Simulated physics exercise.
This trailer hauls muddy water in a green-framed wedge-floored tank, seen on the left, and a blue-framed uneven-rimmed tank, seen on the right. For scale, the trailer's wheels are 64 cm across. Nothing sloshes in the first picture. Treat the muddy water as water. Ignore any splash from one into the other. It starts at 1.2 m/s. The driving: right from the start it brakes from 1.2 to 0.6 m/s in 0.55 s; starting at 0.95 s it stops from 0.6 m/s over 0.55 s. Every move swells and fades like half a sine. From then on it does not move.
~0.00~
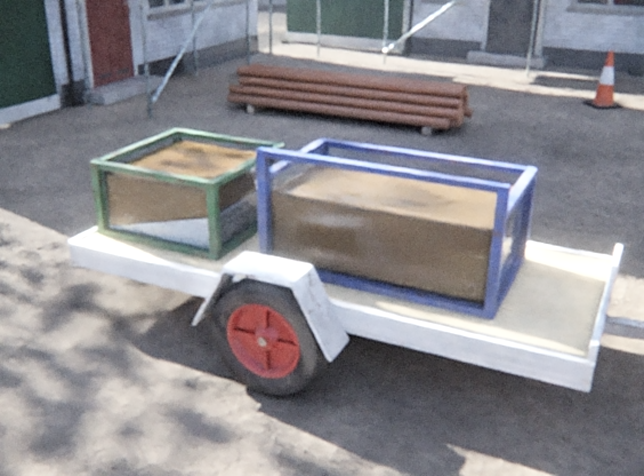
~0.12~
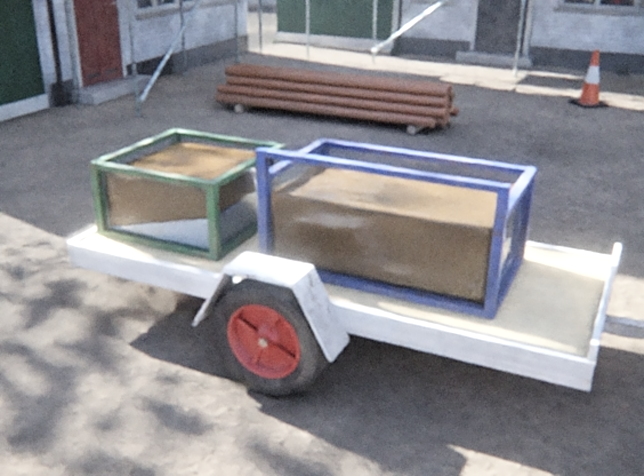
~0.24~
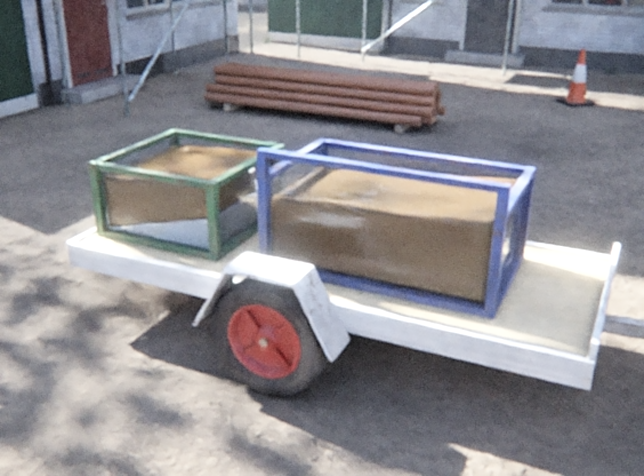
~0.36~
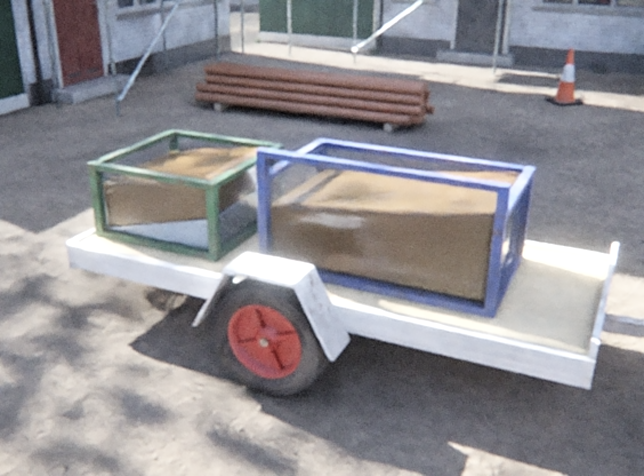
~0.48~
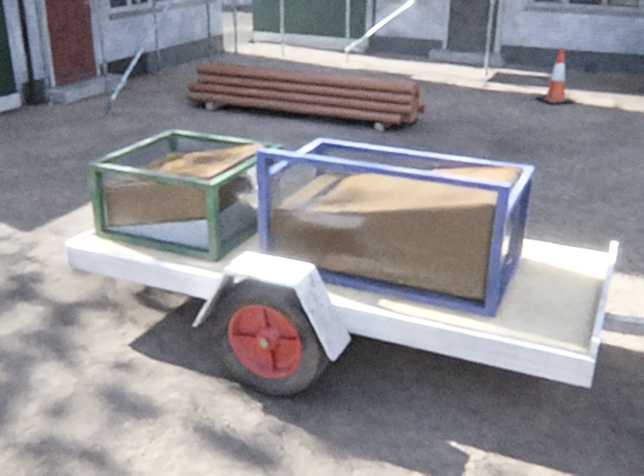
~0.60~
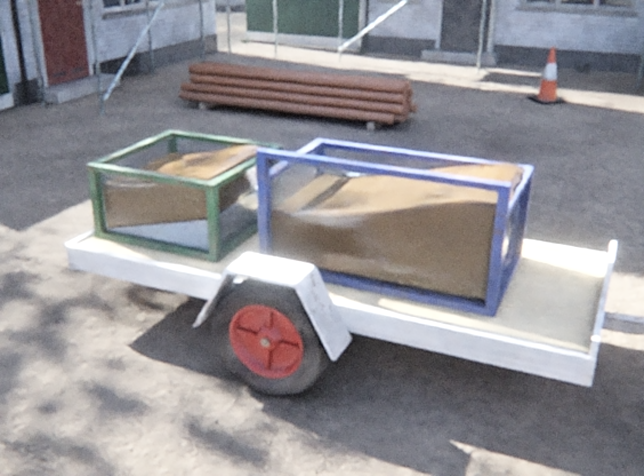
The clip shows a white trailer rolling right past stacked reddish poles and a traffic cone, carrying a green-framed tank and a larger blue-framed tank; the brown water inside gradually sinks at their left ends and climbs toward the right.
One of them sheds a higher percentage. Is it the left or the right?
The left one.
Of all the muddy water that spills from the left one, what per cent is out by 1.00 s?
About 0 per cent.
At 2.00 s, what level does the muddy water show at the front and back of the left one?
About 30 cm in front and 44 cm behind.
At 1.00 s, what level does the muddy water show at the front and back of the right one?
Front 40 cm, back 44 cm.
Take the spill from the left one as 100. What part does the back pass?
About 0 per cent.
Then, 1.00 s in, the left one has lost nothing (front 32 cm, back 43 cm); the right one has lost nothing (front 39 cm, back 44 cm).
Then, 1.50 s in, the left one has lost nothing (front 49 cm, back 26 cm); the right one has lost nothing (front 44 cm, back 37 cm).
Then, 2.00 s in, the left one has lost 3 per cent, over the front (front 30 cm, back 43 cm); the right one has lost nothing (front 47 cm, back 32 cm).
Then, 4.49 s in, the left one has lost 4 per cent, over the front; the right one has lost 2 per cent, over the front and the back.
